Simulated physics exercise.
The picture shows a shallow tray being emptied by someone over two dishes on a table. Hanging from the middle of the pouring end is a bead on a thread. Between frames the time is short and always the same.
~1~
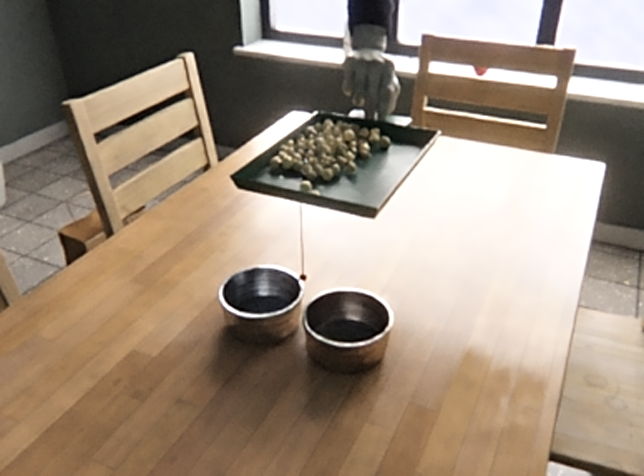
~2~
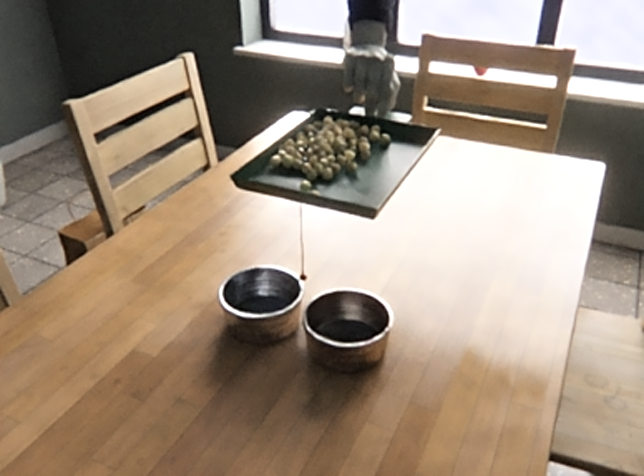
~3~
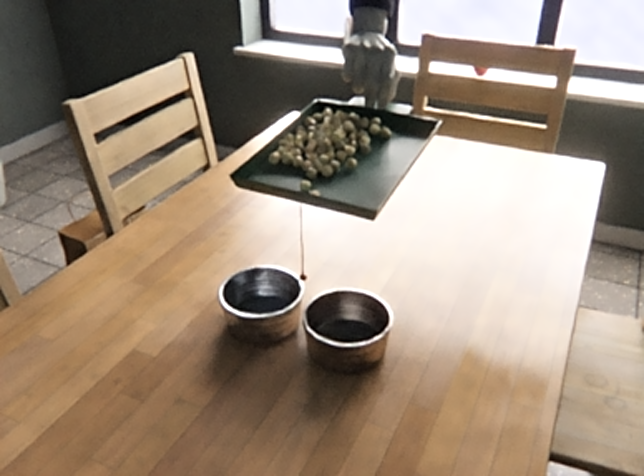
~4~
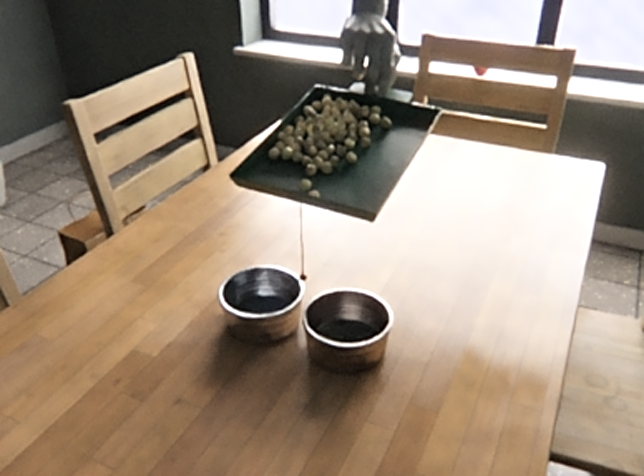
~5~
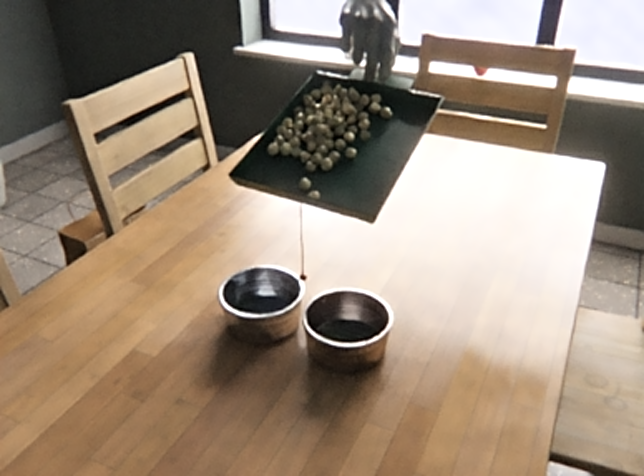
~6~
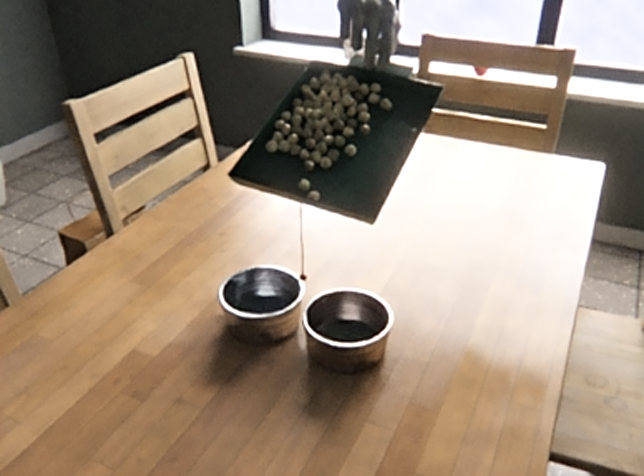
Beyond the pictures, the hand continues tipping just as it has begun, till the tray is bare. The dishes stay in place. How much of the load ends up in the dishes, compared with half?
Watching it, the dishes hang on to most of it.
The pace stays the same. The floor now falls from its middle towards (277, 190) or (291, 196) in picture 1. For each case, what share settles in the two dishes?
Close to 50 percent first and close to 60 percent second.
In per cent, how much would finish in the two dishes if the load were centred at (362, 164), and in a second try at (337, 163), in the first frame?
First case: Around 70 %; second case: Around 70 %.
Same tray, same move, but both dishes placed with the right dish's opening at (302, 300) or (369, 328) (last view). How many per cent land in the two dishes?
About 40 and 80 per cent respectively.
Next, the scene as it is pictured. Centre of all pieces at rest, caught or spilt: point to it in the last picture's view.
(332, 345).
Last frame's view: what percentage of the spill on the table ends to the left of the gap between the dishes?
Left share: Close to 60 %.
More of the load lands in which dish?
Winner: The right side.
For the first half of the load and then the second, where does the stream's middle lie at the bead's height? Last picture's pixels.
First around (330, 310), afterwards around (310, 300).
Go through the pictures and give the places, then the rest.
In the first picture, corners of the pouring end (236, 175) and (374, 205), level; middle of the load (333, 148), macadamia nuts; left dish (241, 326); right dish (329, 355); bead on its thread (303, 277).
In the second picture, corners of the pouring end (236, 174) and (374, 206), level; middle of the load (333, 146).
In the third picture, corners of the pouring end (235, 174) and (374, 207), tipped barely, lowest at the right corner; middle of the load (333, 140).
In the fourth picture, corners of the pouring end (235, 173) and (374, 209), tipped a little, lowest at the right corner; middle of the load (332, 132).
In the fifth picture, corners of the pouring end (234, 173) and (374, 212), tipped clearly, lowest at the right corner; middle of the load (332, 124).
In the sixth picture, corners of the pouring end (233, 173) and (373, 214), tipped clearly, lowest at the right corner; middle of the load (331, 116); left dish (241, 326); right dish (329, 355).
Just after the last frame, tray tipped steeply; almost all on the tray; just a few in the right dish; just a few outside both; about a tenth in the air.
A moment on, tray tipped past a quarter turn; roughly half on the tray; roughly a quarter in the right dish; just a few in the left dish; about a tenth outside both; roughly a quarter in the air.
Further on, tray tipped past a quarter turn; roughly half in the right dish; about a tenth in the left dish; roughly a third outside both.
When it is over, tray tipped past a quarter turn; roughly half in the right dish; about a tenth in the left dish; roughly a third outside both.
